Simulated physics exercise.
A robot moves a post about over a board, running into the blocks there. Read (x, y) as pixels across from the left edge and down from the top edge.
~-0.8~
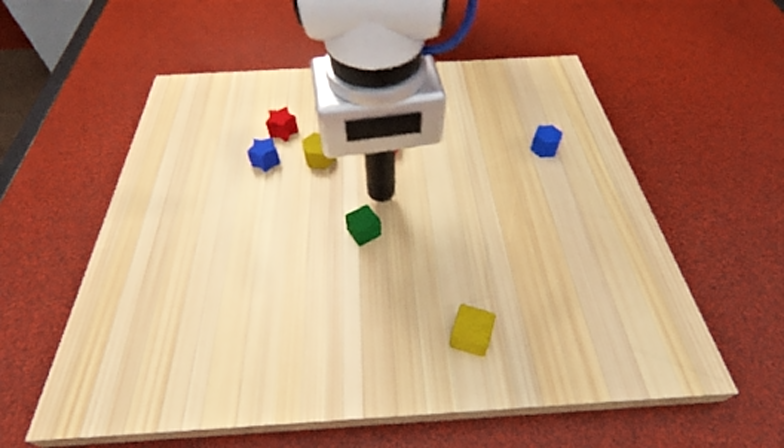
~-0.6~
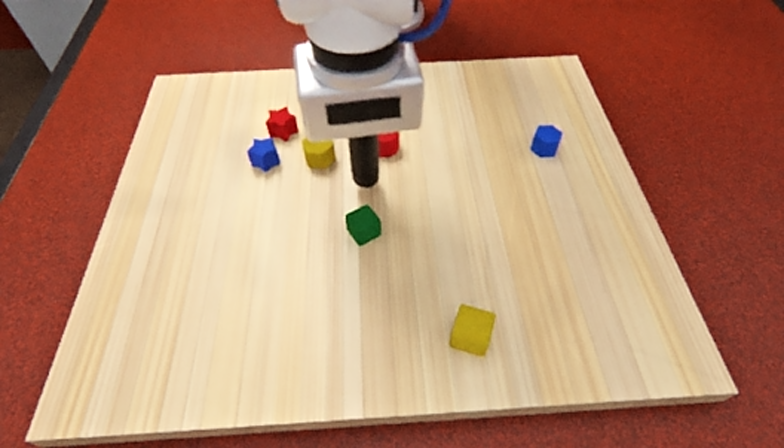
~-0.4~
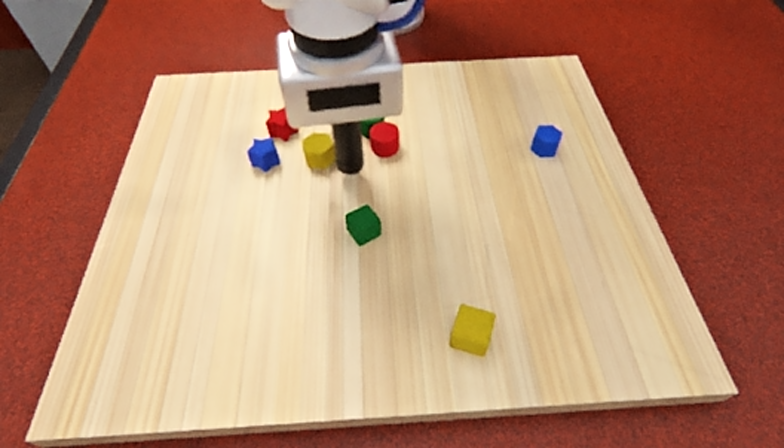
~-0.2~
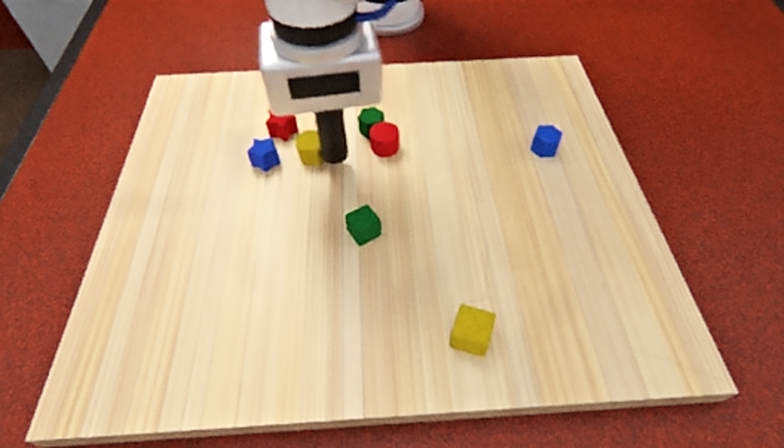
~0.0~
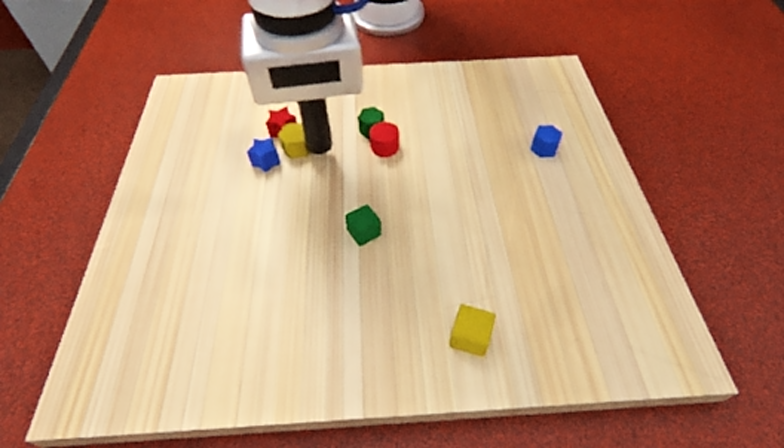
Robot arm moving a black post up and left across a wooden board, pushing a yellow block toward the red star block.
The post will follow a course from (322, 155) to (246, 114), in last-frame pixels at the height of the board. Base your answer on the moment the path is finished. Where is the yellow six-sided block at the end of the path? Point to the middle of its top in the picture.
The centre of its top will be at (218, 110).
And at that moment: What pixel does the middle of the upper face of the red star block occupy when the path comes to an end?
The centre of its top face lies at (232, 86).
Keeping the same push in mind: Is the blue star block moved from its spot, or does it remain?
The result: It stays put.
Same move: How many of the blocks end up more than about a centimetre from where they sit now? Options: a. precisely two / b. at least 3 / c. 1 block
Option a.
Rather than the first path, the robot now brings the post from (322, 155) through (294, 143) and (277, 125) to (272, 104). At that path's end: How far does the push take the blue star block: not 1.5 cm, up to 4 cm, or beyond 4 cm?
Its displacement is below 1.5 cm.
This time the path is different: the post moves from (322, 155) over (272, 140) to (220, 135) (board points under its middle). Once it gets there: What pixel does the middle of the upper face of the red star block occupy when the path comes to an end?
It is at (257, 97).
What follows on the original path. One third of the way, post at (292, 131); red star block at (259, 104), turned 35° clockwise; yellow six-sided block at (265, 121).
Two thirds of the way, post at (267, 118); red star block at (247, 96), turned 65° clockwise; yellow six-sided block at (238, 112), turned 25° anticlockwise.
At the end, post at (243, 105); blue star block in place; red star block at (232, 86), turned 95° clockwise; yellow six-sided block at (218, 110), turned 70° anticlockwise.
